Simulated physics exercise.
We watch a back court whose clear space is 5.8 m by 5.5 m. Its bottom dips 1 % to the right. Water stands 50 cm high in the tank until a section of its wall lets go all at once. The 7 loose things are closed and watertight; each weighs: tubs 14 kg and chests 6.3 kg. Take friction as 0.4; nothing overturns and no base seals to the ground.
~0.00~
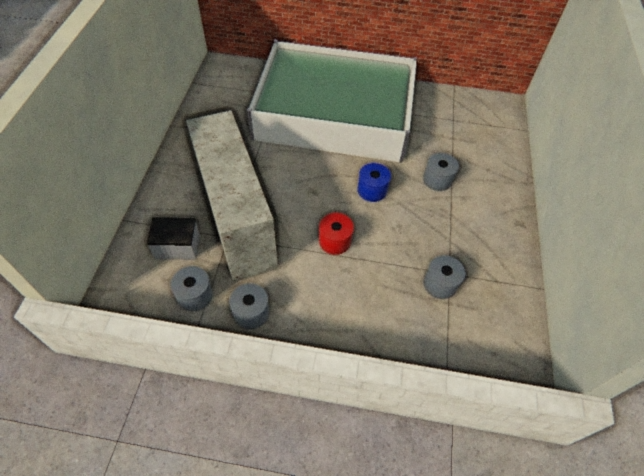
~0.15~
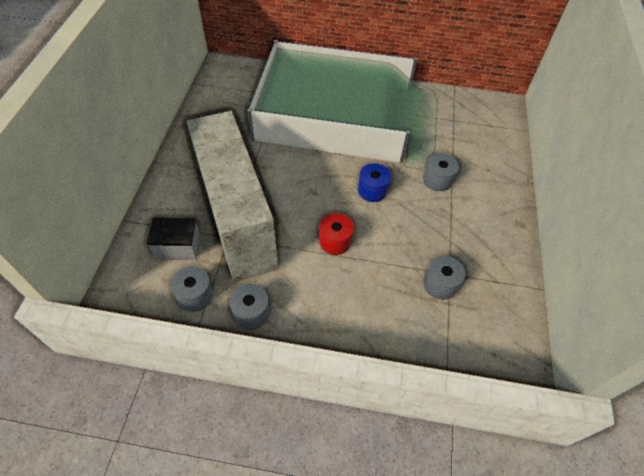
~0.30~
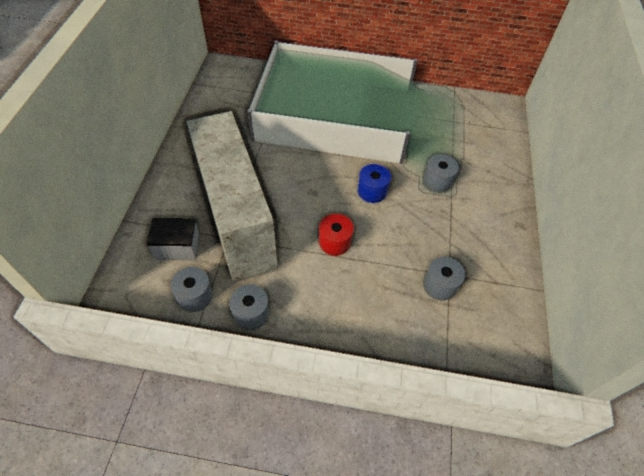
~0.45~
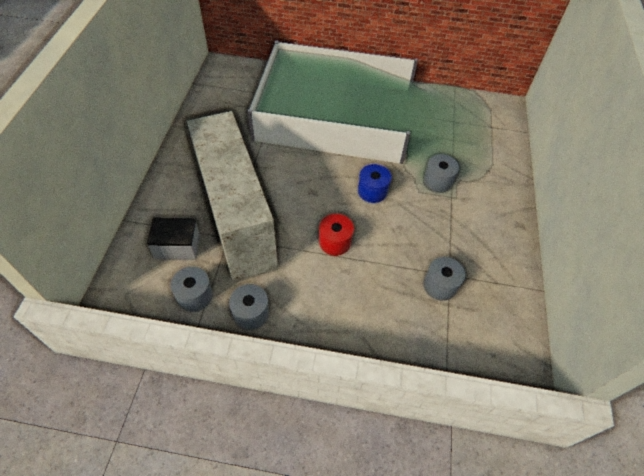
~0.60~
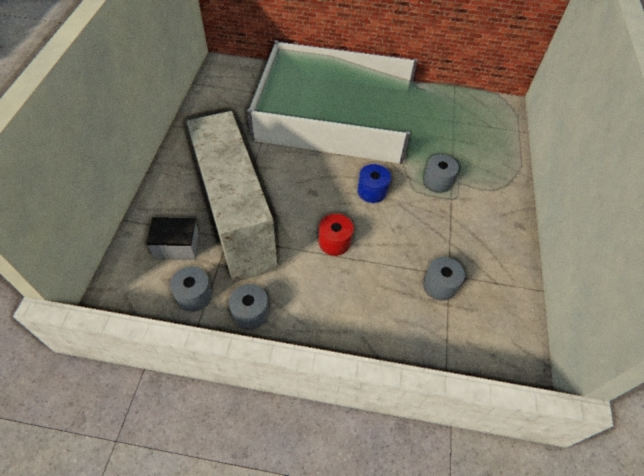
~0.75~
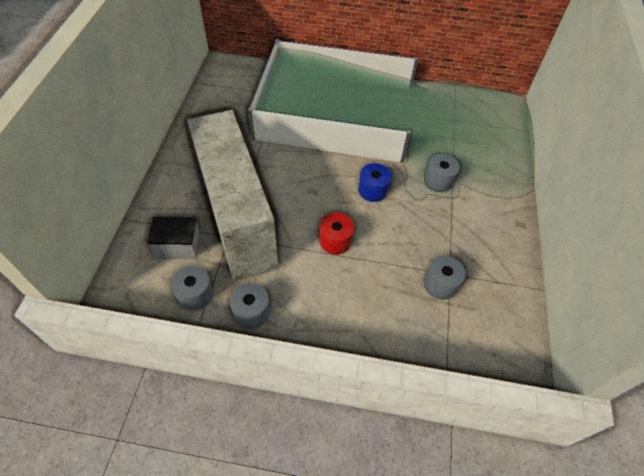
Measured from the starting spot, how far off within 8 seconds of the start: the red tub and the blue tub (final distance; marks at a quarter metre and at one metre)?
The red tub stays put; the blue tub stays put.
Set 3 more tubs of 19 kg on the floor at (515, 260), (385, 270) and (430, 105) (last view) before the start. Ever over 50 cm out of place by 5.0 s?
In that order: More, short of it, more.
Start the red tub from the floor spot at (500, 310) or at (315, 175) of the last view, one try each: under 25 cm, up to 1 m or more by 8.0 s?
In that order: It gets carried off; it barely shifts.
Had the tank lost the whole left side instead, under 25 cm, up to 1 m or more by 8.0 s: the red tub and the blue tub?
Then the red tub stays put, the blue tub barely shifts.
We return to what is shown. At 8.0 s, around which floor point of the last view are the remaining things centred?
Near (250, 231).
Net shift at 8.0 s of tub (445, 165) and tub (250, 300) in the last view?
In turn: 150 cm, 150 cm.
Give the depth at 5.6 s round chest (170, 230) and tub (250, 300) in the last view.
Roughly 1 and 9 cm.
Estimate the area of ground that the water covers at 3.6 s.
Roughly 16 m2.
After 1.6 s the red tub is near (337, 226), 0.0 m from its start, aground; the blue tub is near (376, 175), 0.0 m from its start, aground; 0 afloat.
After 3.6 s the red tub is near (337, 226), 0.0 m from its start, aground; the blue tub is near (376, 175), 0.0 m from its start, aground; 0 afloat.
After 5.6 s the red tub is near (337, 226), 0.0 m from its start, aground; the blue tub is near (376, 175), 0.0 m from its start, aground; 0 afloat.
After 8.0 s the red tub is near (337, 226), 0.0 m from its start, aground; the blue tub is near (376, 175), 0.0 m from its start, aground; 2 afloat.
